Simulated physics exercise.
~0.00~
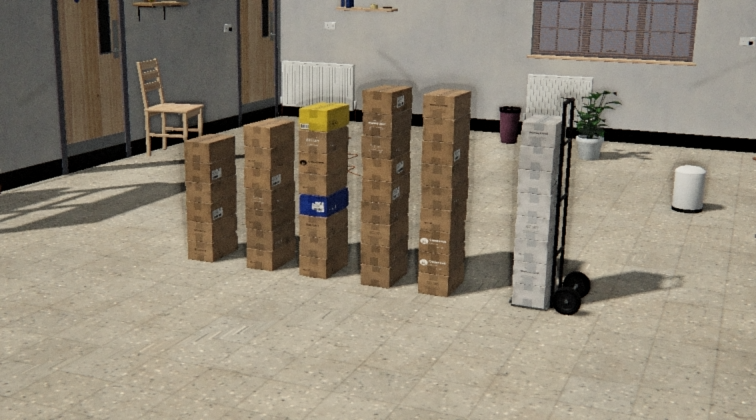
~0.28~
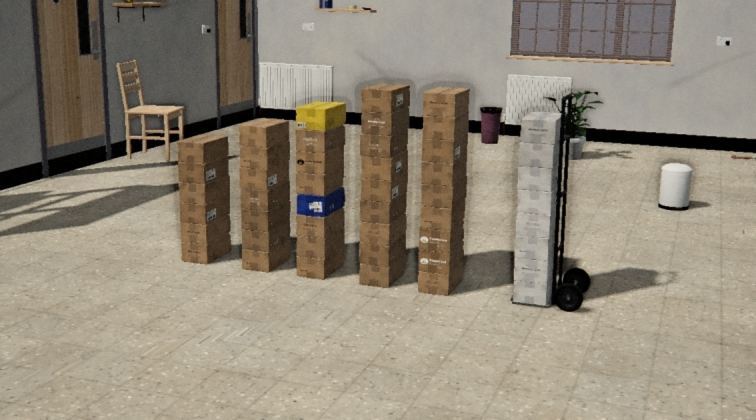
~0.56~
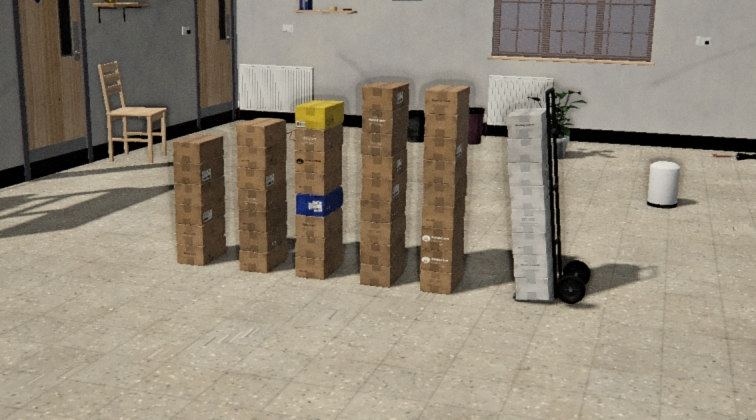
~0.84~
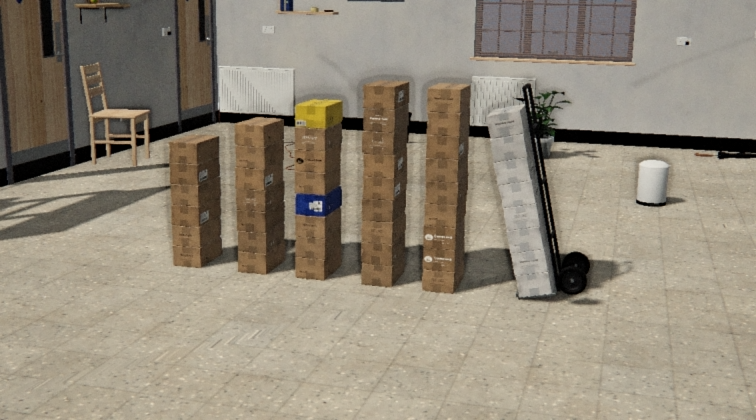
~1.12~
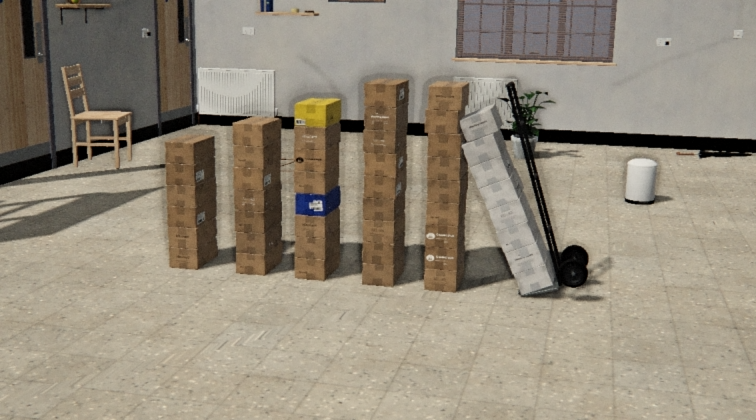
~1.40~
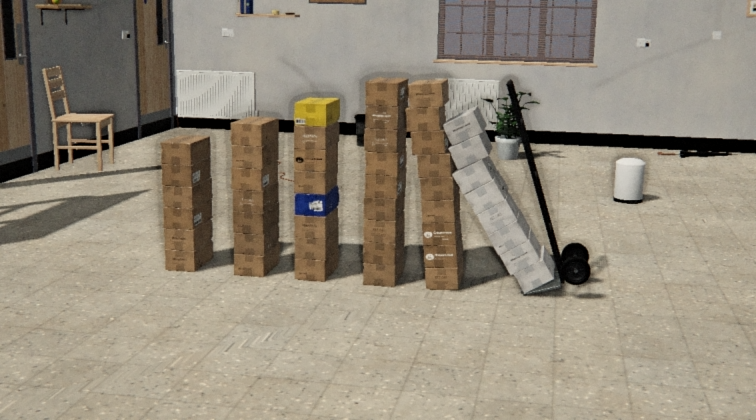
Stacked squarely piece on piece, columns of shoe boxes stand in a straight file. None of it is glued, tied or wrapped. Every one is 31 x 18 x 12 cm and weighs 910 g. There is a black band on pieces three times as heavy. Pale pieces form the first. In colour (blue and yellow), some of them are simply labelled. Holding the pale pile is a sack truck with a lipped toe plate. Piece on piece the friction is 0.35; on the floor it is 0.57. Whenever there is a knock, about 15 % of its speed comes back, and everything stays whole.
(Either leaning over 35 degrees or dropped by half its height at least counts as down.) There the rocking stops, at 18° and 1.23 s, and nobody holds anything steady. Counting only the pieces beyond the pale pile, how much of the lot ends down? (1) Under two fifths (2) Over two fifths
Answer: 2.
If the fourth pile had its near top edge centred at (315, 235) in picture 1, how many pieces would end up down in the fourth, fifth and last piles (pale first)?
Counts down - fourth: 0; fifth: 7; last: 6.
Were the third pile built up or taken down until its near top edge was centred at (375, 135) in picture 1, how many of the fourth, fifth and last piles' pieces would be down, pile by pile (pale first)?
Fourth 6, fifth 6, last 5.
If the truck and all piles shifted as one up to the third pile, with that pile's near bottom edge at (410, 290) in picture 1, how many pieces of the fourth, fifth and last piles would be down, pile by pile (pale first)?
Count of fallen pieces - fourth: 6; fifth: 6; last: 6.
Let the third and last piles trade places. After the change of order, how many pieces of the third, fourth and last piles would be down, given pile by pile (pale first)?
Third 5, fourth 7, last 9.
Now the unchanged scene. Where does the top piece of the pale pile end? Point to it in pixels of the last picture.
Roughly at (356, 204).
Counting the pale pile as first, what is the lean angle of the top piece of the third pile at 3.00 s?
It sits around 20° from upright.
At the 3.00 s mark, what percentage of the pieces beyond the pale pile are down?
At that instant, 80 percent.
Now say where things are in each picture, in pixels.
In the first frame (places mark the middle of the side facing us; the camera moves round a little), truck frame (562, 146) 0° forward; blue box (313, 206); yellow box (313, 120); the rest undisturbed.
The second frame shows truck frame (562, 142) 1° forward; yellow box (310, 119).
The third frame shows truck frame (549, 135) 6° forward, top of the pale pile leaning 6°; yellow box (310, 118); the rest undisturbed.
The fourth frame shows truck frame (531, 130) 13° forward, top of the pale pile leaning 13°; blue box (310, 205); the rest undisturbed.
The fifth frame shows truck frame (519, 127) 17° forward, top of the pale pile leaning 24°; yellow box (310, 115); one has shifted.
The sixth frame shows truck frame (520, 125) 18° forward, top of the pale pile leaning 27°; yellow box (310, 115); blue box (310, 205); steepest lean 5°, the box at (423, 120); 9 disturbed, none down.
After 2.22 s, 8 of the pale pile down; 7 of the 39 other boxes down; yellow box leaning 14°; blue box leaning 14°.
After 3.00 s, 8 of the pale pile down; 32 of the 39 other boxes down; yellow box leaning 23°, 24 cm lower; blue box leaning 17°, 11 cm lower.
At rest (4.2 s), 8 of the pale pile down; 31 of the 39 other boxes down; yellow box leaning 30°, 71 cm lower; blue box leaning 20°, 14 cm lower. That is 79 per cent. As the last picture would show them, middles, yellow box near (68, 219), blue box near (230, 218).
